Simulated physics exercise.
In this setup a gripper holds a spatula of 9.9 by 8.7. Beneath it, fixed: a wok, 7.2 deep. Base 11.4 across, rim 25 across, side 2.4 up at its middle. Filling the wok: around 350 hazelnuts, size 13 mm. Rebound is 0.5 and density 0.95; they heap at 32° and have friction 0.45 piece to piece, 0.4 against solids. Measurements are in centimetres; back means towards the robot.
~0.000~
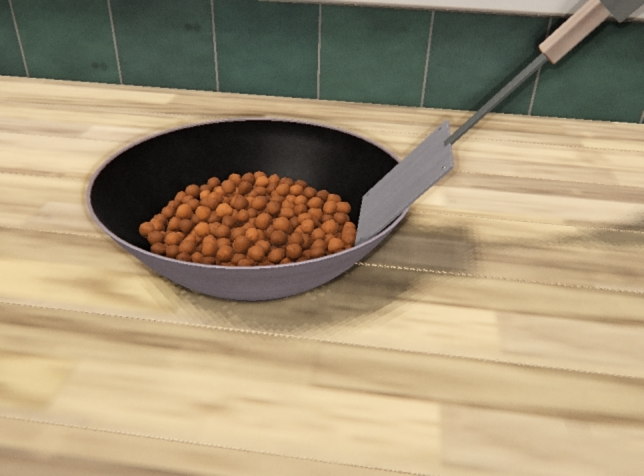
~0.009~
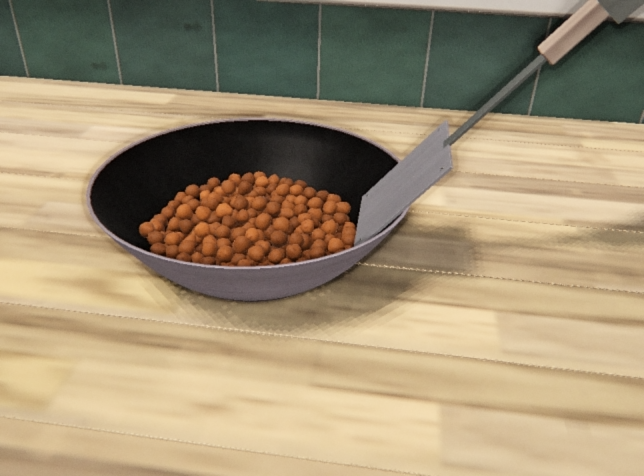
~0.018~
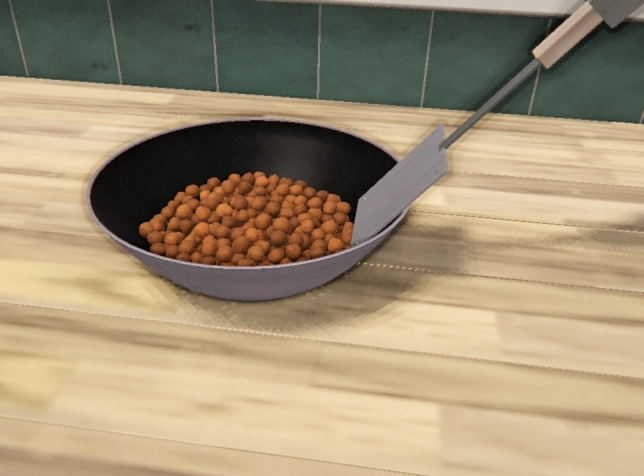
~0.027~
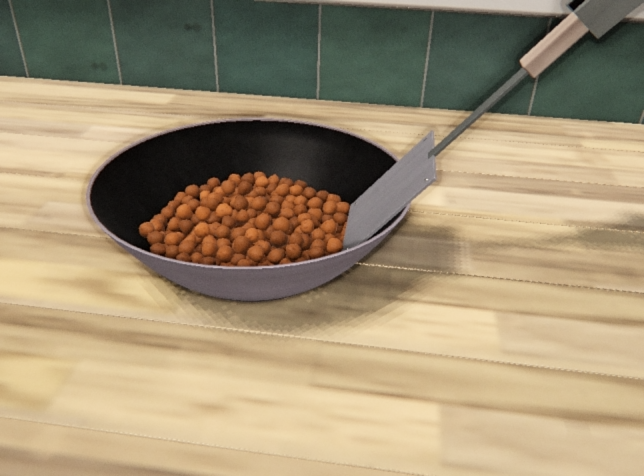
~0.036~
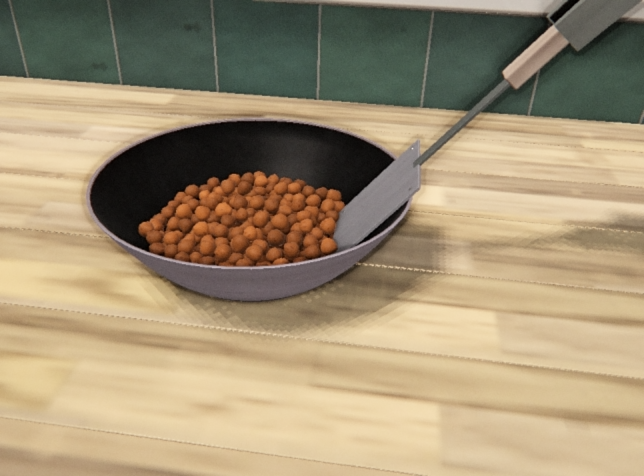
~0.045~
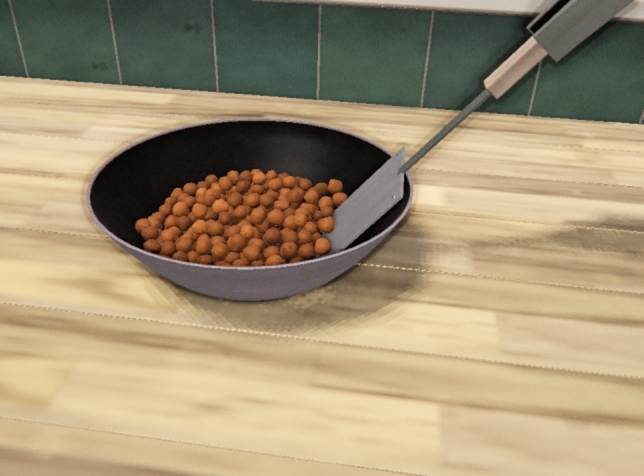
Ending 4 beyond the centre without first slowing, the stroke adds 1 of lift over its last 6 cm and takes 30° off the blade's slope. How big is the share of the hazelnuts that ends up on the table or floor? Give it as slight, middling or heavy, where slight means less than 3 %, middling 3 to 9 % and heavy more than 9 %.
Middling.
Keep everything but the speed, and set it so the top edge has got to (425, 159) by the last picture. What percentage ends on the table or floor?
Expect some 0 per cent there.
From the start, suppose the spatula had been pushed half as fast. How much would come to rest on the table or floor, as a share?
Near 0 %.
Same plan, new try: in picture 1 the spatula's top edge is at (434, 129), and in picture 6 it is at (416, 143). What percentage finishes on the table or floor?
Roughly 0 %.
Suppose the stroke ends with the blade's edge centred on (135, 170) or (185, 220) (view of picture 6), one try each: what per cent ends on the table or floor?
Around 60 per cent for the first try and 10 per cent for the second.
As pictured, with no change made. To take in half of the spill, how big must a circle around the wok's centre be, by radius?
It's around 22 cm.
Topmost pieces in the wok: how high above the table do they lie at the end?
Some 8.0 cm.
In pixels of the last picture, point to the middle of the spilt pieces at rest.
Approximately at (51, 236).
After 0.07 s, sloping 50°, highest piece 6 above the table; 353 in the wok.
After 0.09 s, sloping 41°, highest piece 8 above the table; 353 in the wok.
After 0.30 s, sloping 21°, highest piece 8 above the table; 334 in the wok, 15 on the table or floor, 4 on the blade or in flight.
After 1.35 s, sloping 21°, highest piece 8 above the table; 334 in the wok, 19 on the table or floor.
In the end, 334 in the wok, 19 on the table or floor. That is 5 % on the table or floor.
